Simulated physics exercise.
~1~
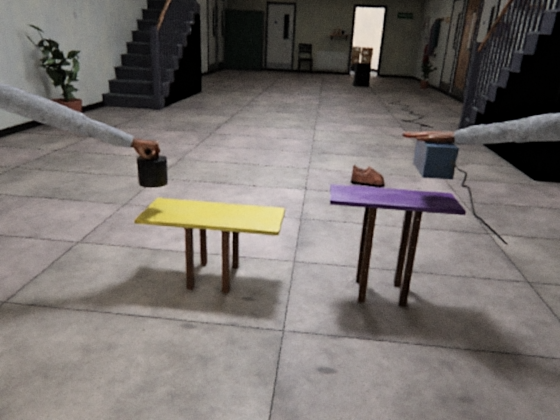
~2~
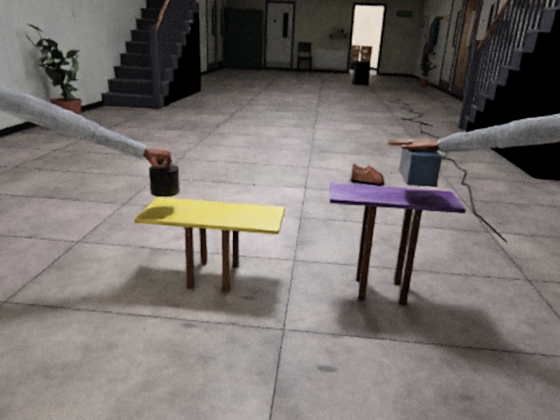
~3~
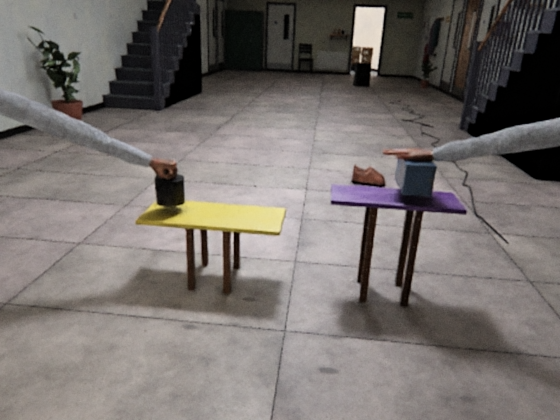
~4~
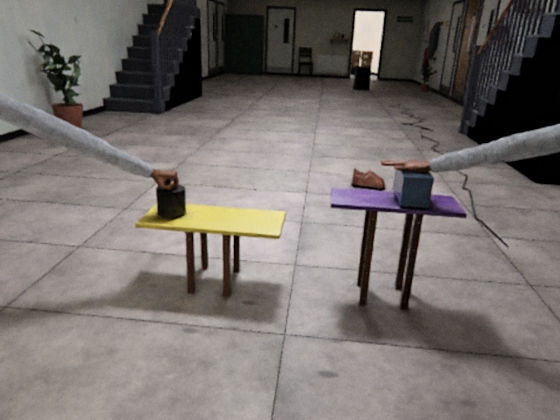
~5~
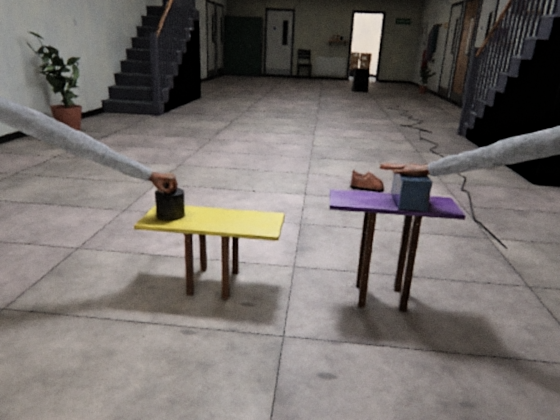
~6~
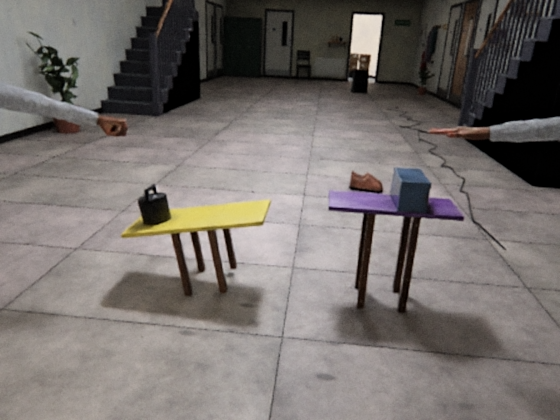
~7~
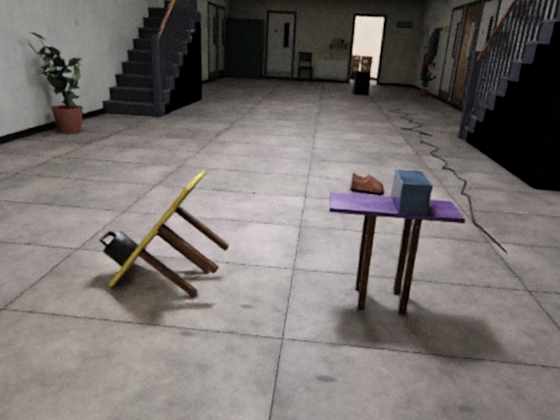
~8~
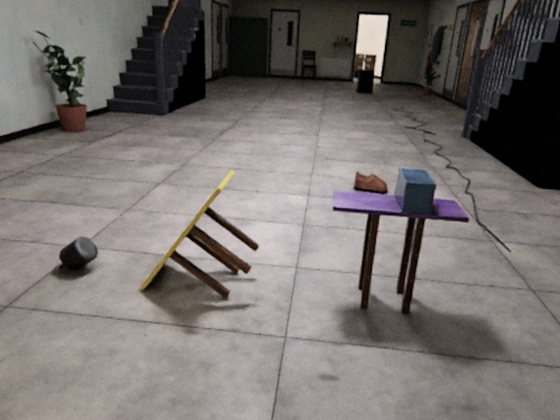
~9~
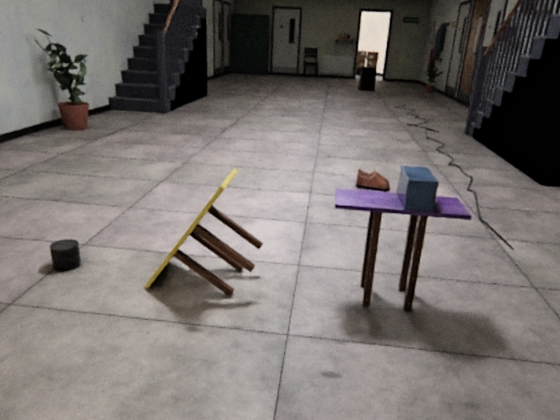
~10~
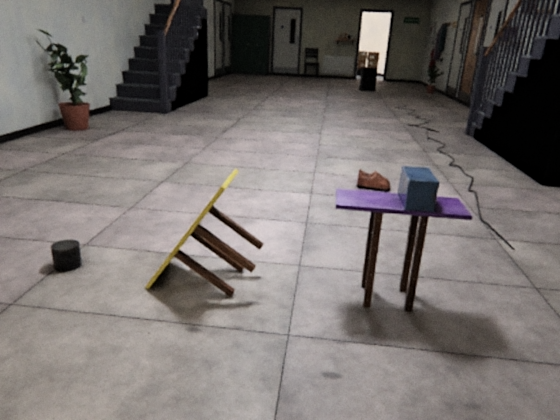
In a hall with staircases, two hands lower a dark object onto the left end of a yellow table and a blue-gray block beside a brown shoe on a purple one, then withdraw; the yellow table tips left, spilling its object onto the floor, while the purple table stays upright.
